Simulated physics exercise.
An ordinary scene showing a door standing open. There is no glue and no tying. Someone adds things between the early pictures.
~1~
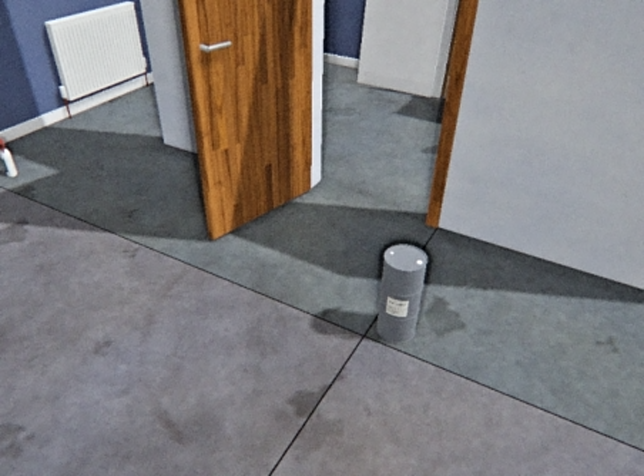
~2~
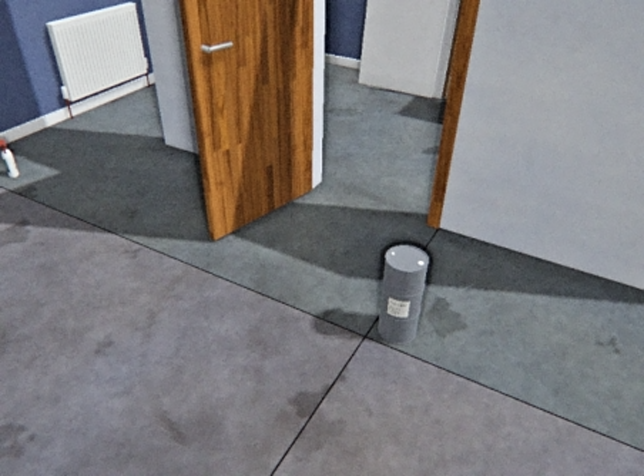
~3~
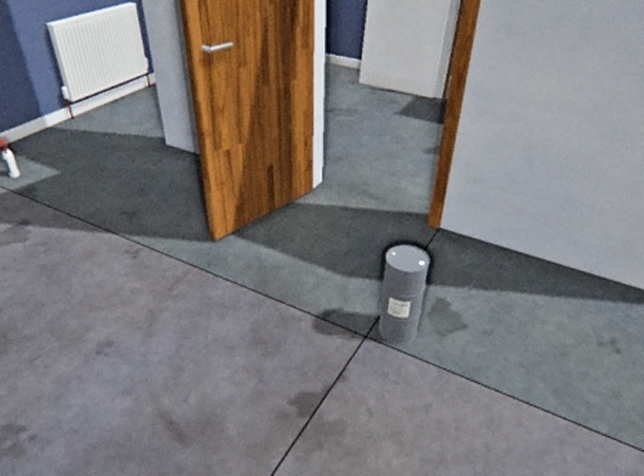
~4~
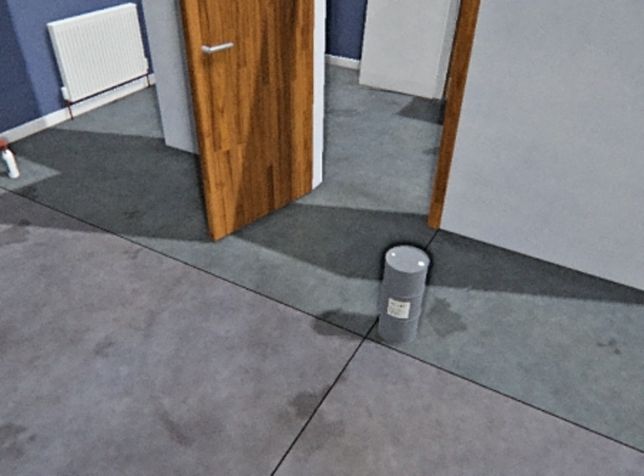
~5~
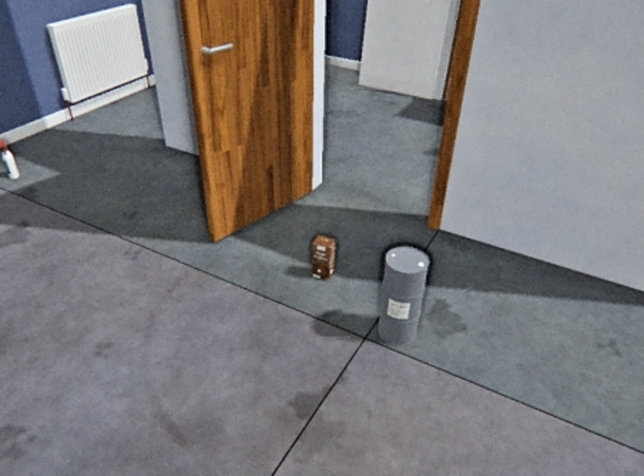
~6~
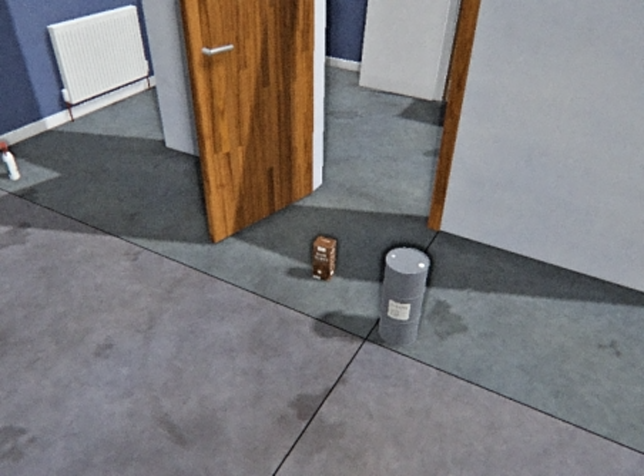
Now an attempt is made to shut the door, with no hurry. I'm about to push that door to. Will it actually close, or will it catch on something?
Sure enough, the door completes its swing here.
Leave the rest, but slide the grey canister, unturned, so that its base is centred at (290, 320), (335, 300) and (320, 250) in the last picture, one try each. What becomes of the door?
The first time it closes all the way, the second time it closes all the way, the third time it gets stopped.
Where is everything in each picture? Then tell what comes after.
In the first picture, door wide open and still; grey canister (401, 295).
In the second picture, door wide open and still; grey canister (402, 296).
In the third picture, door wide open and still; grey canister (402, 296).
In the fourth picture, door wide open and still; grey canister (402, 296).
In the fifth picture, door wide open and still; grey canister (402, 297).
In the sixth picture, door wide open and still; brown carton (324, 259); grey canister (402, 298).
Then, 1.10 s on from there, open by 69°.
Then, 1.90 s on from there, open by 34°; brown carton shifted a little near (329, 261).
In the end, open by 0°; both unmoved. At the end, from the last picture's camera, brown carton near (329, 261).
